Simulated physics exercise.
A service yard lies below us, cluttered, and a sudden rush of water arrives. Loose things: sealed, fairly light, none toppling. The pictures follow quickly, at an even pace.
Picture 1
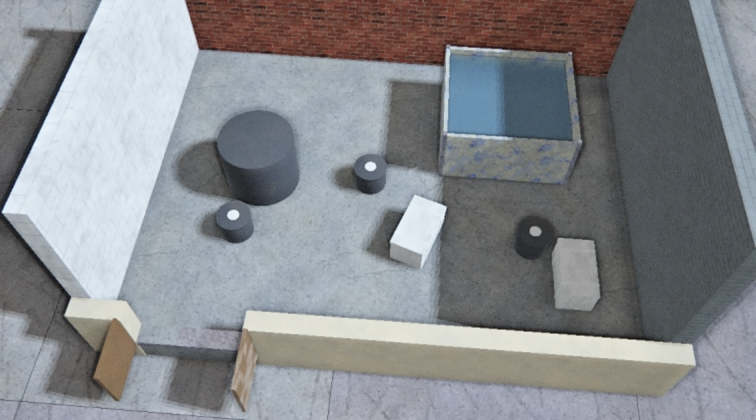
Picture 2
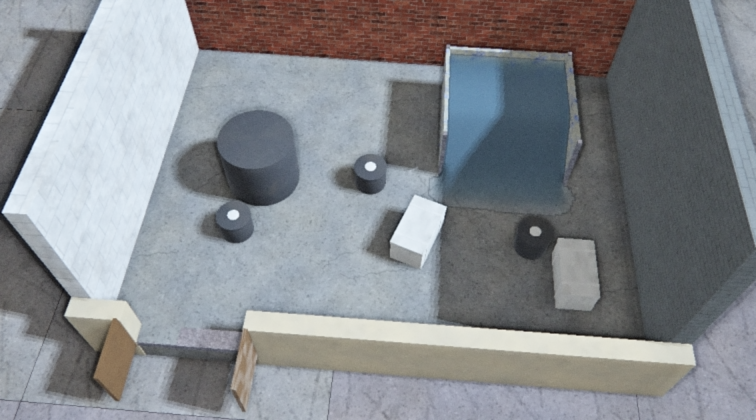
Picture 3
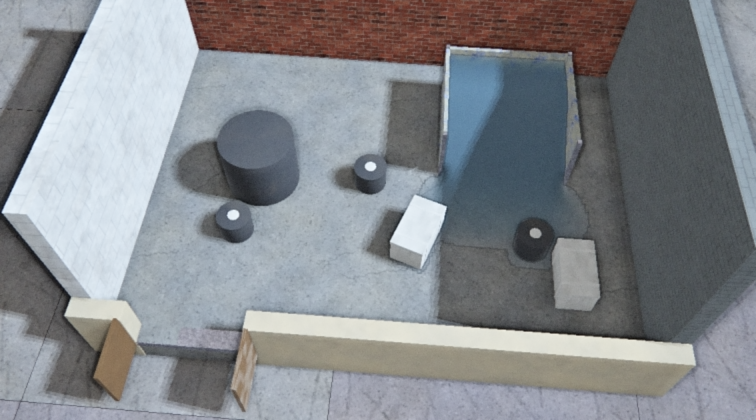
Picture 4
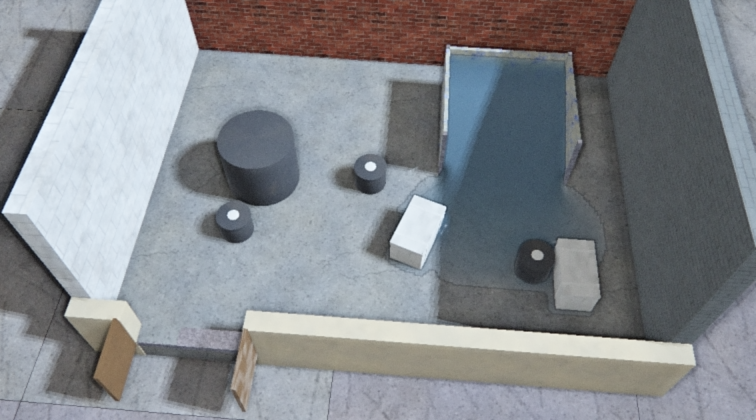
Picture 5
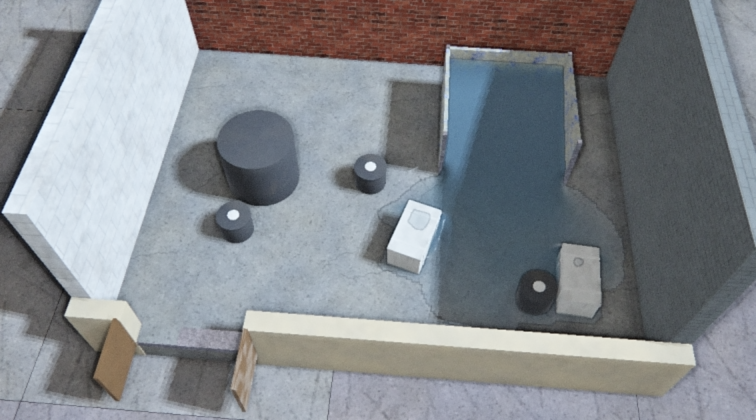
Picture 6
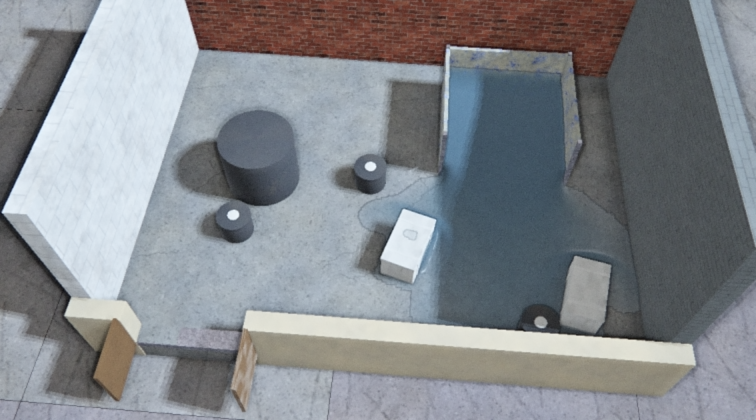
The clip opens on a walled yard with dark cylinders, pale blocks and a water-filled enclosure against the brick wall. The enclosure's front disappears and water spreads across the floor toward the viewer, then the small dark cylinder on the right slides toward the front wall, and both pale blocks shift slightly.
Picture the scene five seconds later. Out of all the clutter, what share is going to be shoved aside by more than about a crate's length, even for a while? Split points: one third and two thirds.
It climbs to two thirds.
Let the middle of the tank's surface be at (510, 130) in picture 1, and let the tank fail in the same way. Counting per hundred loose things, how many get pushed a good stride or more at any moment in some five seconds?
Estimate: Near 80 per cent of them.
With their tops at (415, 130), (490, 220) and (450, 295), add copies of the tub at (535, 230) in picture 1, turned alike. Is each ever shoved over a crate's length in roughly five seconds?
Outcome per entry: Stays where it is / knocked aside / knocked aside.
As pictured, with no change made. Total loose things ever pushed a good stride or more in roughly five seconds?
Counting them up gives 5.
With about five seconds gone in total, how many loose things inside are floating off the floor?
The figure is 2.
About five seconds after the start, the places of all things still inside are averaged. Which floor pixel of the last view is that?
Mean position: About (383, 140).
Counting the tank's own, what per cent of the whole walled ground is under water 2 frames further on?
Wet share: Around 35 %.
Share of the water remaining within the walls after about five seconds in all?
Roughly 96 percent.
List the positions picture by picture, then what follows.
The first frame shows a tub at (535, 232), on the bottom; a trunk at (578, 267), on the bottom; 0 of 5 have shifted.
The second frame shows a tub at (535, 232), on the bottom; a trunk at (578, 267) rests on the ground; 0 of 5 have shifted.
The third frame shows a tub at (535, 233), on the bottom; a trunk at (578, 267) rests on the ground; 0 of 5 have shifted.
The fourth frame shows a tub at (537, 255), on the bottom, a stride from its start; a trunk at (579, 267) rests on the ground; 1 of 5 have shifted.
The fifth frame shows a tub at (539, 287) rests on the ground, a stride from its start; a trunk at (581, 273), on the bottom, close to its start; 3 of 5 have shifted.
The sixth frame shows a tub at (541, 323) rests on the ground, a stride from its start; a trunk at (589, 288), on the bottom, close to its start; 3 of 5 have shifted.
A moment on, 3 of 5 are well off their spots; 1 afloat.
Next, 2 of 5 are well off their spots; 2 afloat.
Later, 3 of 5 are well off their spots; 3 afloat.
In the end, 5 of 5 are well off their spots, and 5 have been at some point; 2 afloat.
